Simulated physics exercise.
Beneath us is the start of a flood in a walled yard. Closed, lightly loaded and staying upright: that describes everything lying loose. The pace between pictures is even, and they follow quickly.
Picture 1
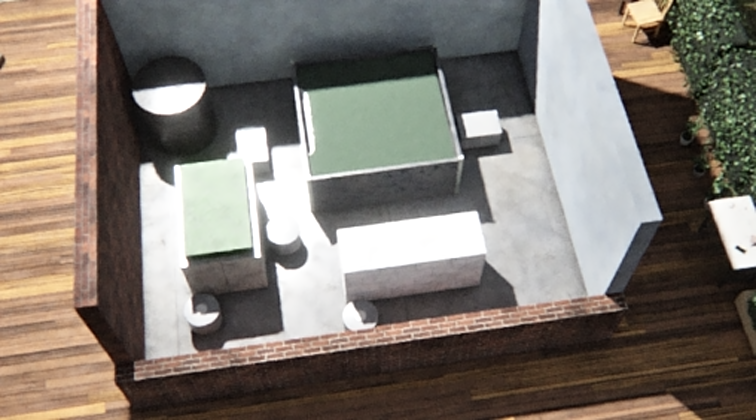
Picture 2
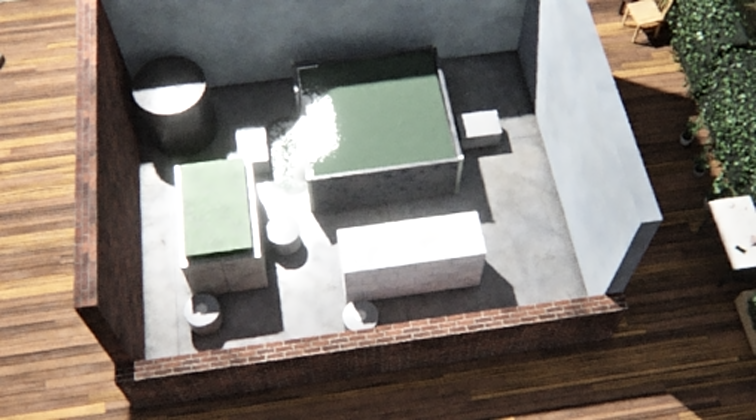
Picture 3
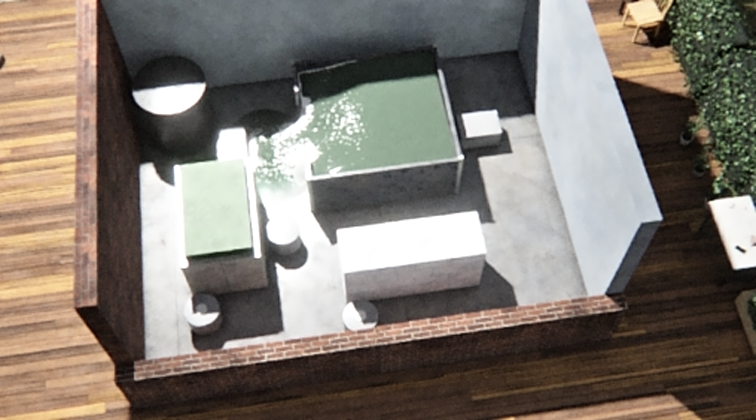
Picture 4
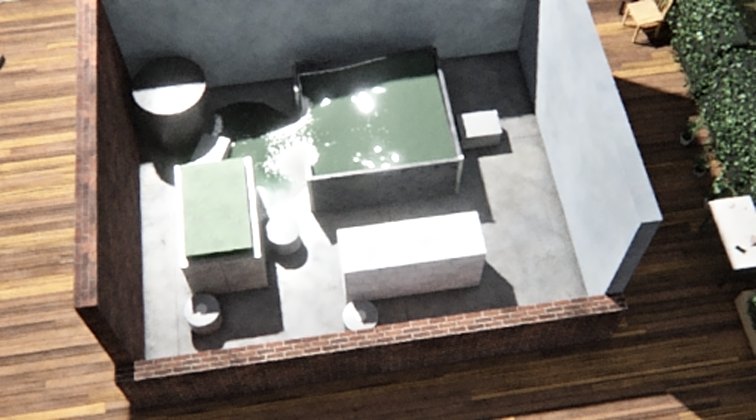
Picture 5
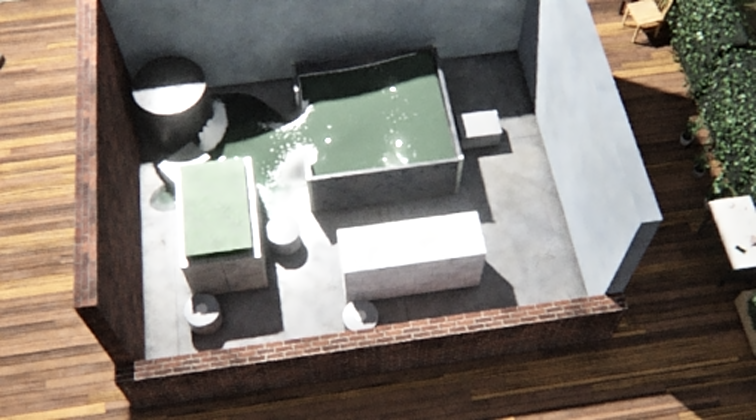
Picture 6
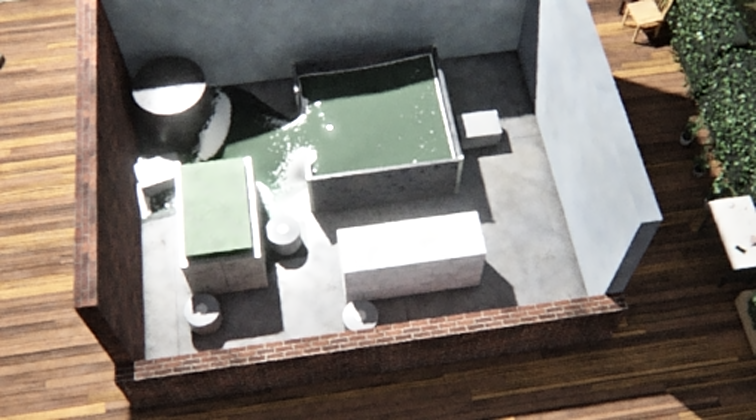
The clip opens on a walled yard with two green-topped containers, pale blocks and cylinders at rest. Sparkling water bursts from the larger container's left side and spreads left across the floor, carrying a small white crate toward the left wall, while the long white block stays still.
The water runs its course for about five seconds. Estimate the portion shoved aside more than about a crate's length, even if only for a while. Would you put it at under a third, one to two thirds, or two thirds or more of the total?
I would put it at two thirds or more of the total.
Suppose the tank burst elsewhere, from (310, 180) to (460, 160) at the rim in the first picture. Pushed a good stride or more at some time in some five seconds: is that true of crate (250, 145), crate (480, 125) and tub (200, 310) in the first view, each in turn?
As listed: That far or more, no, that far or more.
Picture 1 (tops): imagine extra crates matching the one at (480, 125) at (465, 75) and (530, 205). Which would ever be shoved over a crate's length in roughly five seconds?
Fell short, fell short.
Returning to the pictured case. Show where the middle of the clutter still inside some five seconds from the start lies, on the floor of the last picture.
Estimate: Close to (461, 255) px.
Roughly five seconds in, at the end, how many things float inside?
By my reckoning the number comes out at 4.
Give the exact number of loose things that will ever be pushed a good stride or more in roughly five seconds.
4 in all.
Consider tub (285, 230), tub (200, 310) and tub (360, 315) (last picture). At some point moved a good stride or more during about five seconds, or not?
One, displaced that much; two, displaced that much; three, displaced that much.
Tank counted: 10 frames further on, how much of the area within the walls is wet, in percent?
Estimate: About 50 %.
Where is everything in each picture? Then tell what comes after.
In the first frame, a crate at (252, 144), on the bottom; a tub at (283, 229), on the bottom; 0 of 5 have shifted.
In the second frame, a crate at (252, 144) rests on the ground; a tub at (283, 229), on the bottom; 0 of 5 have shifted.
In the third frame, a crate at (232, 145) rests on the ground, close to its start; a tub at (283, 229) rests on the ground; 1 of 5 have shifted.
In the fourth frame, a crate at (208, 153) rests on the ground, a stride from its start; a tub at (283, 229) rests on the ground; 1 of 5 have shifted.
In the fifth frame, a crate at (184, 162), on the bottom, a stride from its start; a tub at (283, 229), on the bottom; 1 of 5 have shifted.
In the sixth frame, a crate at (158, 170) floats, a stride from its start; a tub at (283, 229), on the bottom; 1 of 5 have shifted.
A moment on, 1 of 5 are well off their spots; 1 afloat.
Next, 3 of 5 are well off their spots; 2 afloat.
Later, 4 of 5 are well off their spots; 4 afloat.
In the end, 4 of 5 are well off their spots, and 4 have been at some point; 4 afloat.
